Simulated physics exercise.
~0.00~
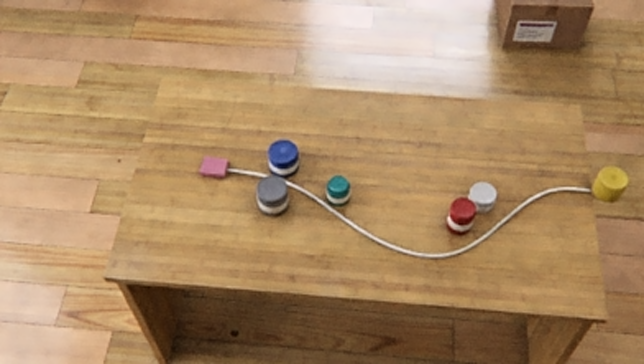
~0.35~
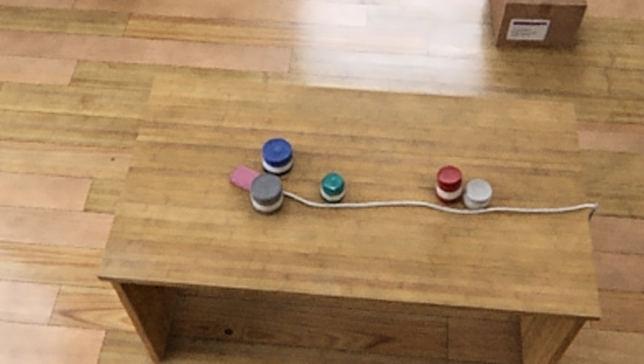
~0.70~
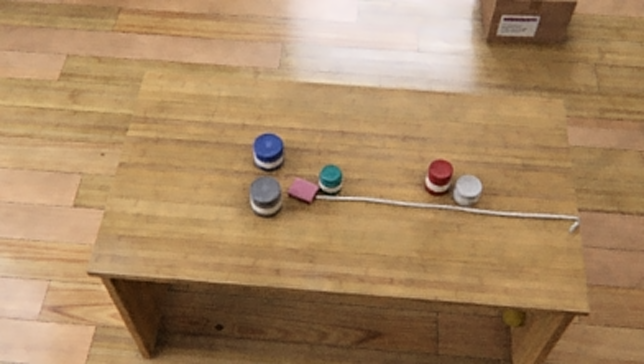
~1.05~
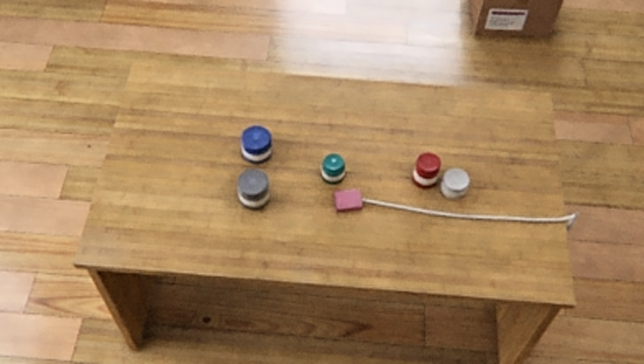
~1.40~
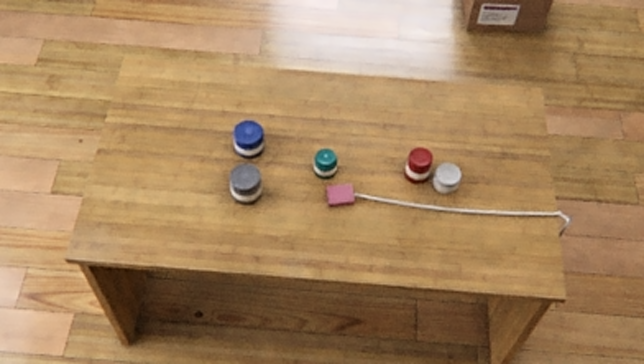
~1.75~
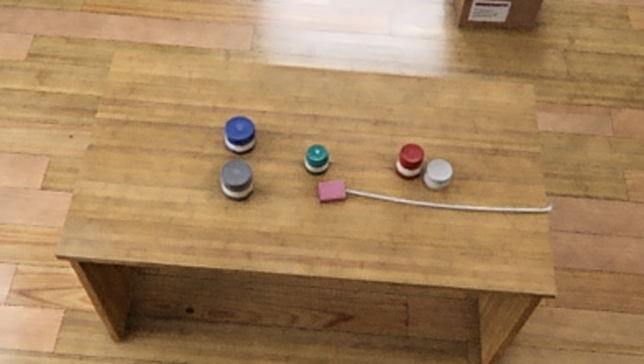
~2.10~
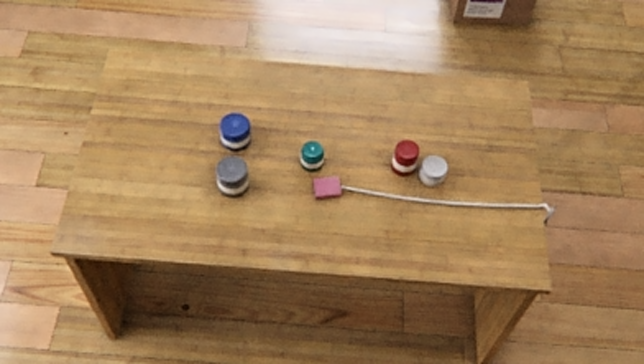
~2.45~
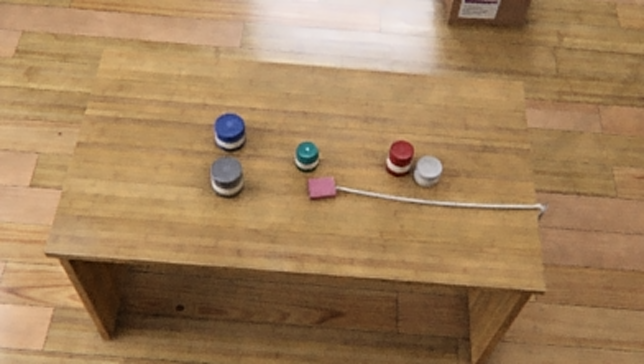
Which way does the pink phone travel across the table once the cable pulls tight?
The pink phone moves to the right, passing between the blue and grey tins and stopping near the teal jar.
A yellow cylinder-shaped speaker sits at the right edge of a wooden table, seen from above, joined by a pale, curving cable to a small pink phone on the left. Blue and grey tins, a teal jar, and red and white canisters stand along the cable. The speaker drops over the edge, and the cable pulls nearly straight, shifting the red canister away from the viewer. The pink phone slides between the tins and nudges the teal jar slightly. It stops just in front of the jar, with the cable reaching the right edge, as the view pans slightly right.
